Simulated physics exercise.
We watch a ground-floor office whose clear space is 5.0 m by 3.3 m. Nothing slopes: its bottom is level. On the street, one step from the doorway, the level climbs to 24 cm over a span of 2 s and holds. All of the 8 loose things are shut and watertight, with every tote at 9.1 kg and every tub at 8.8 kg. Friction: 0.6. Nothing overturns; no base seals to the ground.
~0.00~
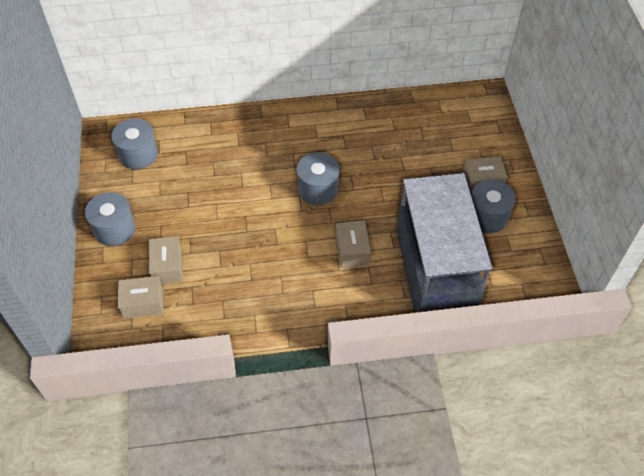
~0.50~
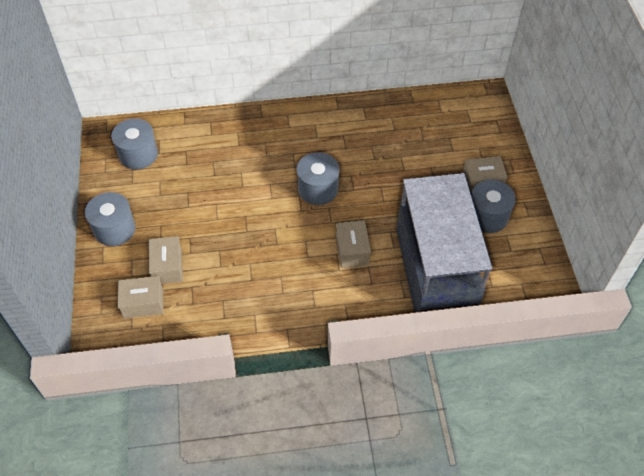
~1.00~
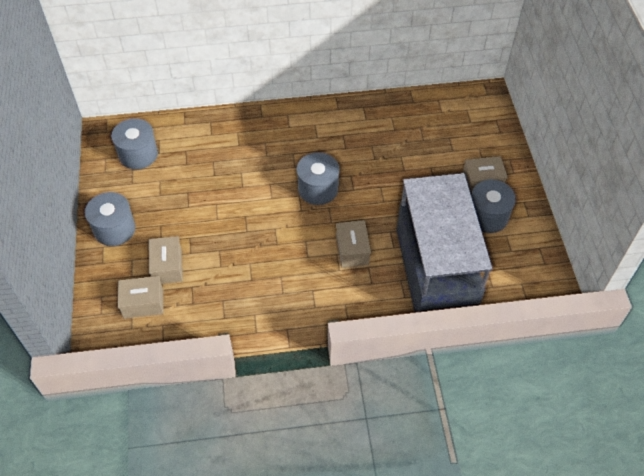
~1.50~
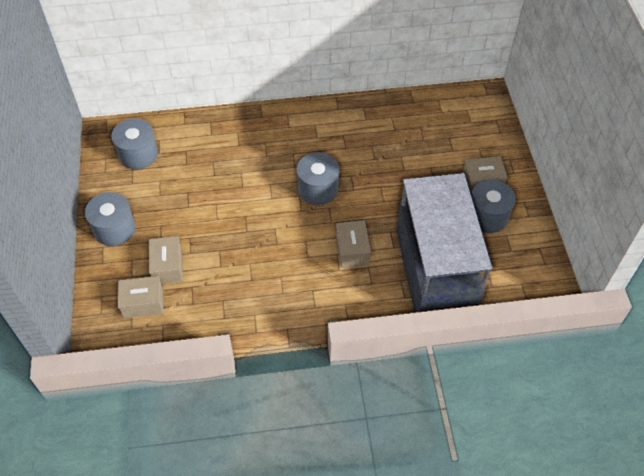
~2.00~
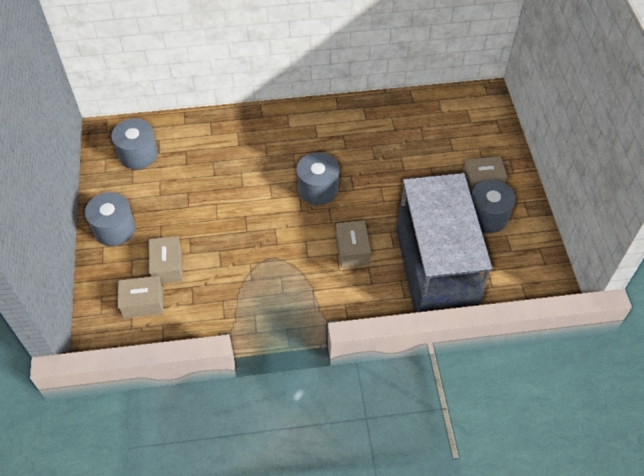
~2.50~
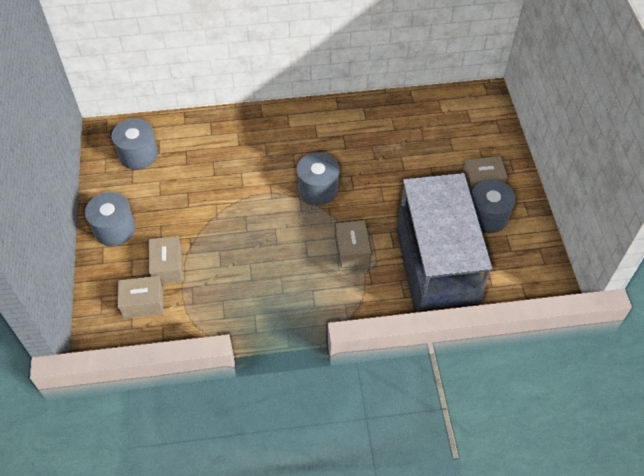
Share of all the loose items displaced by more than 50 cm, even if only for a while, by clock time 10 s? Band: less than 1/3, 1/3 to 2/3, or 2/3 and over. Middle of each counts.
Middle band.
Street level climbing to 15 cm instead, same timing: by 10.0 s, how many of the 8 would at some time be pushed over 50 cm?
In that case the number is 0.
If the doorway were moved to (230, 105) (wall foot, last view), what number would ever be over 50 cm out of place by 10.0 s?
4.
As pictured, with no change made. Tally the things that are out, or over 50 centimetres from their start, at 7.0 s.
By that point, 1.
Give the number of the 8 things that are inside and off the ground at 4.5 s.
0.
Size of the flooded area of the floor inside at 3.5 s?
My estimate is roughly 8.0 m2.
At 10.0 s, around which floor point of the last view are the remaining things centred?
Averaged position, last view: Near pixel (312, 269).
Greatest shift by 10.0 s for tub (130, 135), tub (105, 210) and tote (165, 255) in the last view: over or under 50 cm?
First farther, then farther, then not as far.
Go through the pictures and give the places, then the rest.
The first picture shows a tote at (164, 254) rests on the ground; a tote at (353, 238) rests on the ground; water covers 0.0 m2; 0 of 8 have shifted.
The second picture shows a tote at (164, 254), on the bottom; a tote at (353, 238), on the bottom; 0.0 m2 under water; 0 of 8 have shifted.
The third picture shows a tote at (164, 254) rests on the ground; a tote at (353, 238) rests on the ground; water covers 0.0 m2; 0 of 8 have shifted.
The fourth picture shows a tote at (164, 254) rests on the ground; a tote at (353, 238), on the bottom; 0.0 m2 under water; 0 of 8 have shifted.
The fifth picture shows a tote at (164, 254) rests on the ground; a tote at (353, 238), on the bottom; water covers 0.7 m2; 0 of 8 have shifted.
The sixth picture shows a tote at (164, 254), on the bottom; a tote at (353, 238), on the bottom; water covers 2.6 m2; 0 of 8 have shifted.
After 3.5 s 0 of 8 are over 50 cm from their spots; 0 afloat.
After 4.5 s 1 of 8 are over 50 cm from their spots; 0 afloat.
After 7.0 s 1 of 8 are over 50 cm from their spots; 2 afloat.
After 10.0 s 5 of 8 are over 50 cm from their spots, and 5 have been at some point; 4 afloat.
